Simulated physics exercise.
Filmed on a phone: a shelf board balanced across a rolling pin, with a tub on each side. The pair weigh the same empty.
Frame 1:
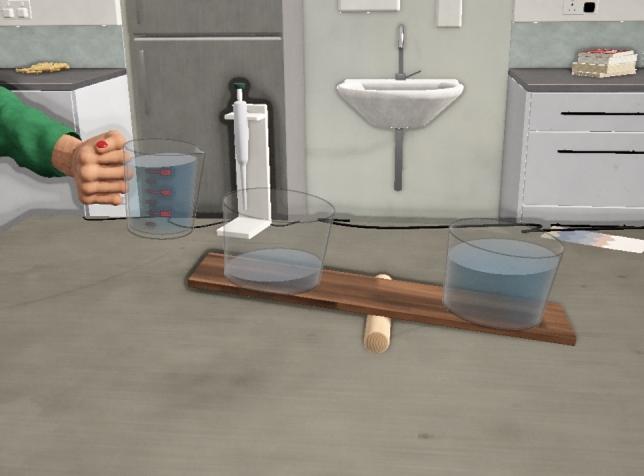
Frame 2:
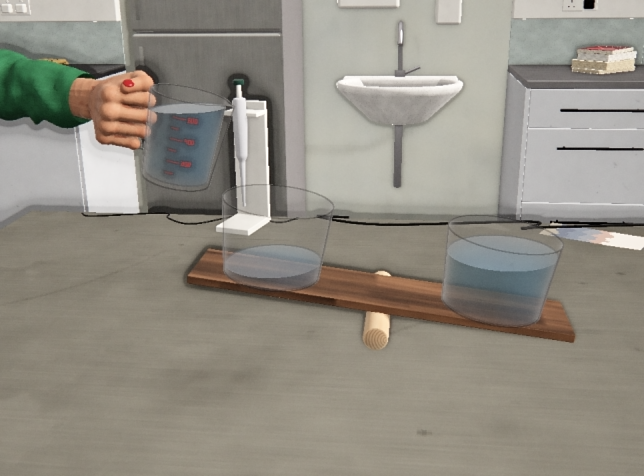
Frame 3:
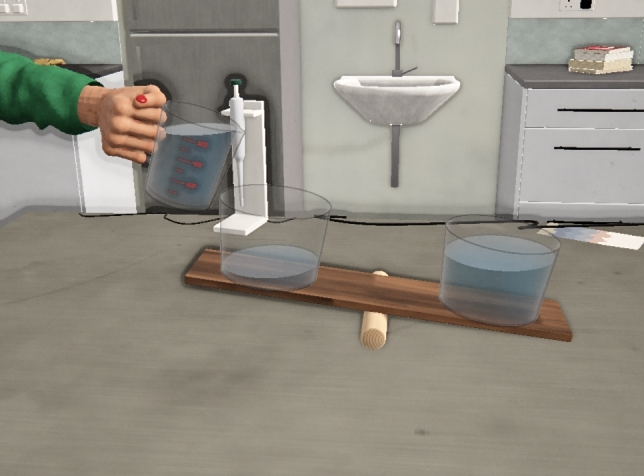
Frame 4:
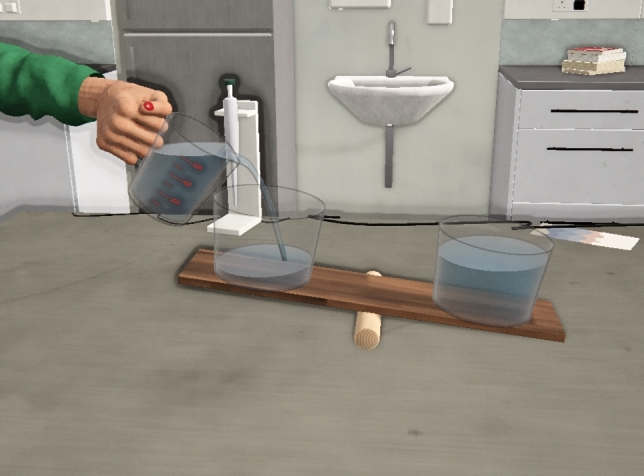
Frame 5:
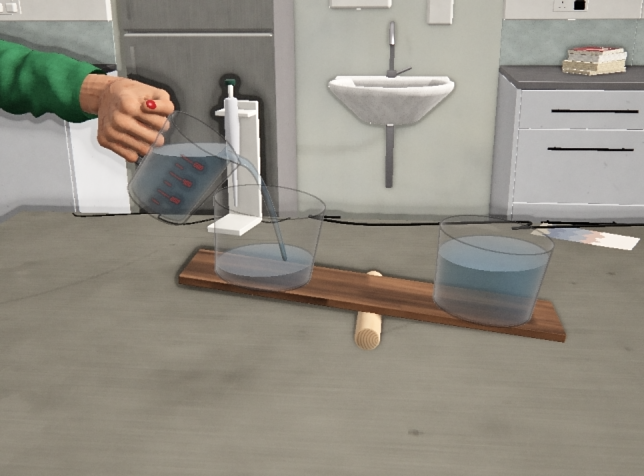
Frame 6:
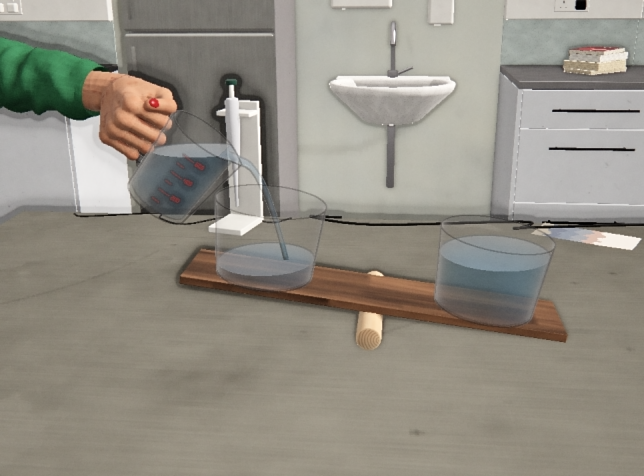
A hand in a green sleeve lifted a measuring jug and tilted it, then poured a thin stream into the nearly empty left tub, while the board stayed slanted down toward the fuller right tub.
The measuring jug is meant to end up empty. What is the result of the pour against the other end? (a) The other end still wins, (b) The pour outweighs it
a.
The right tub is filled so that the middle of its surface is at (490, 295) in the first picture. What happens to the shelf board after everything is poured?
Given that level, I'd expect it to seesaw across.
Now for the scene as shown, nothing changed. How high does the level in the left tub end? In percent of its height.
55%, roughly.
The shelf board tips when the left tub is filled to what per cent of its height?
Around 70 per cent, I'd say.
Shortly, the left tub is about a third full; the shelf board leans as before.
Then, the left tub is about half full; the shelf board leans as before.
At the finish, the left tub is about half full; the shelf board leans as before.
